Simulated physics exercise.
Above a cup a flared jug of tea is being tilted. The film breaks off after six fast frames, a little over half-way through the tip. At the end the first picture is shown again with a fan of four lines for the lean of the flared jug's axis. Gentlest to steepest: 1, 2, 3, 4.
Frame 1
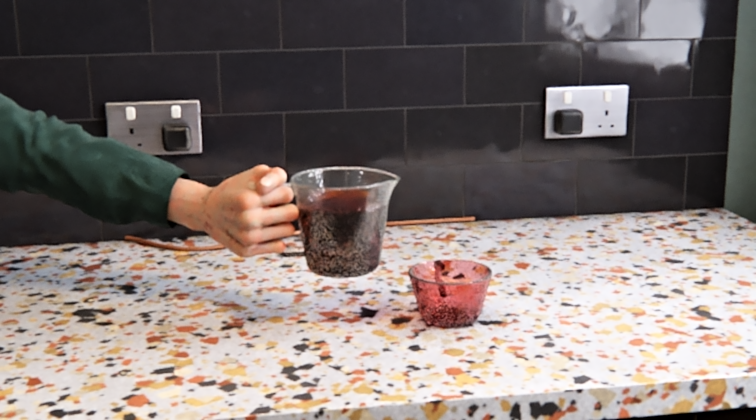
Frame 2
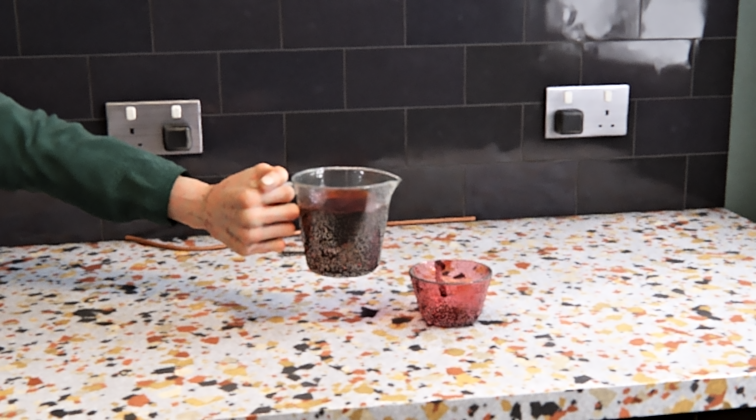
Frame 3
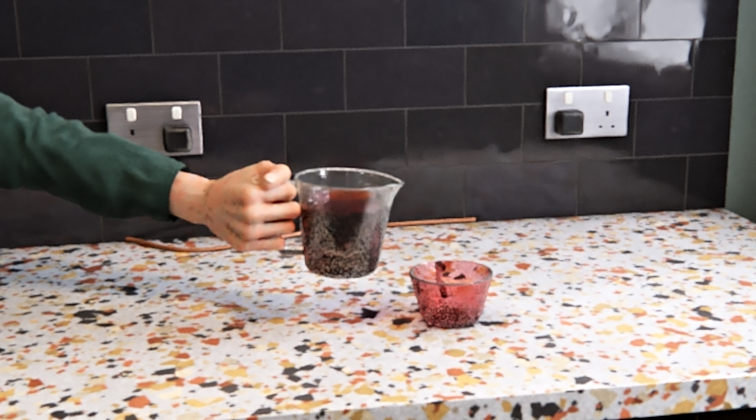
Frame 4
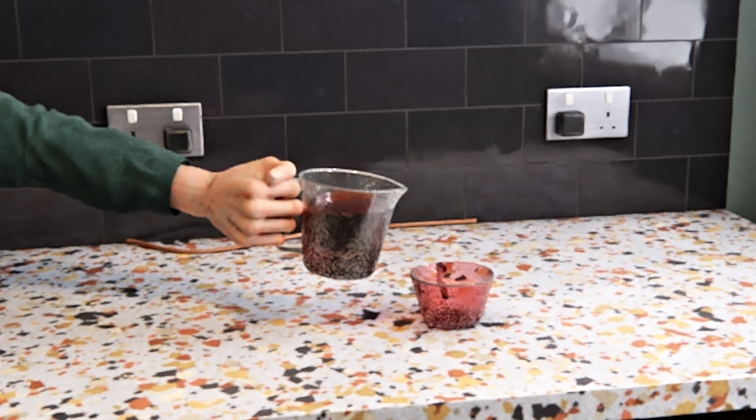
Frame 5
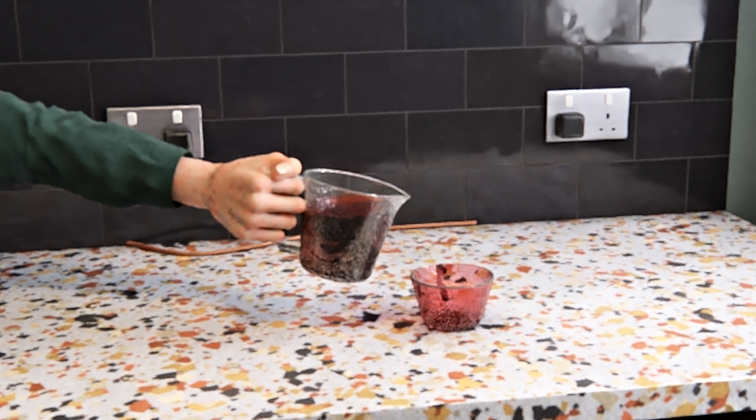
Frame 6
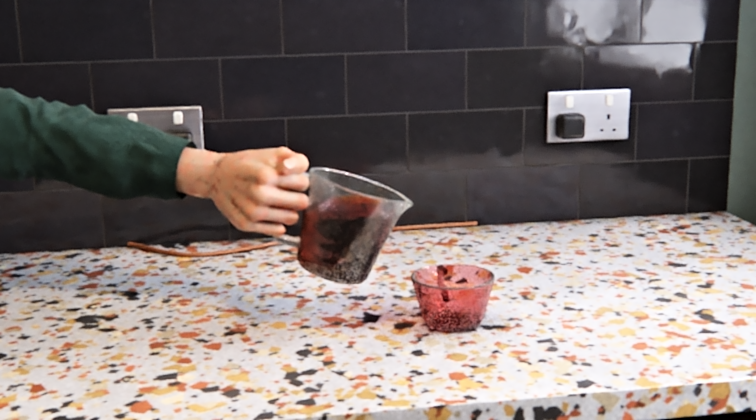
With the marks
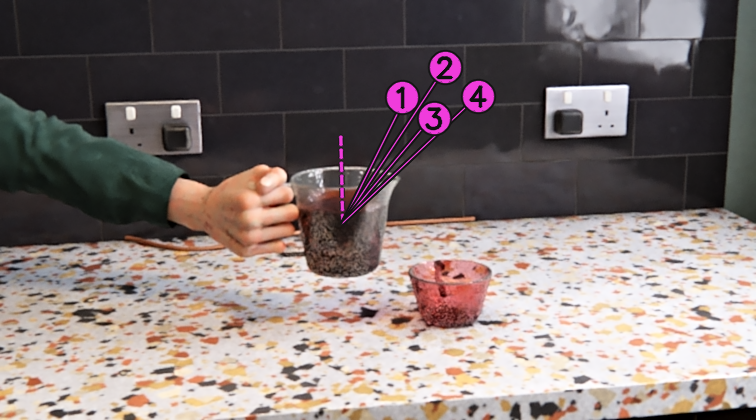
The clip shows a hand in a green sleeve holding a glass jug of dark liquid above a speckled counter, beside a reddish cup; the jug stays upright at first, then gradually tilts to the right.
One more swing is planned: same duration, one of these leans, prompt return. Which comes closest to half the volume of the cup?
Tilt 4 does it best.
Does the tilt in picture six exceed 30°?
No, it does not.
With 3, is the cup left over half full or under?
Under half.
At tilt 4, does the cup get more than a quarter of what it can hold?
Yes, clearly.
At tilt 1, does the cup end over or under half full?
Under half.
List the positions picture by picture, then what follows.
Upright, lip at (398, 178); rim of the cup round (450, 271); nothing has left yet, in the first frame.
Upright, lip at (399, 178); nothing has left yet, in the second frame.
Tipped about 4°, lip at (402, 182); nothing has left yet, in the third frame.
Tipped about 8°, lip at (405, 188); nothing has left yet, in the fourth frame.
Tipped about 13°, lip at (408, 195); nothing has left yet, in the fifth frame.
Tipped about 19°, lip at (411, 202); nothing has left yet, in the sixth frame.
On the marked copy, 1 at (397, 113); 2 at (435, 81); 3 at (421, 129); 4 at (465, 107).
With 1, the cup ends with about 6 % of what it can hold.
With 2, the cup ends with about 15 % of what it can hold.
With 3, the cup ends with about 31 % of what it can hold.
With 4, the cup ends with about 49 % of what it can hold.
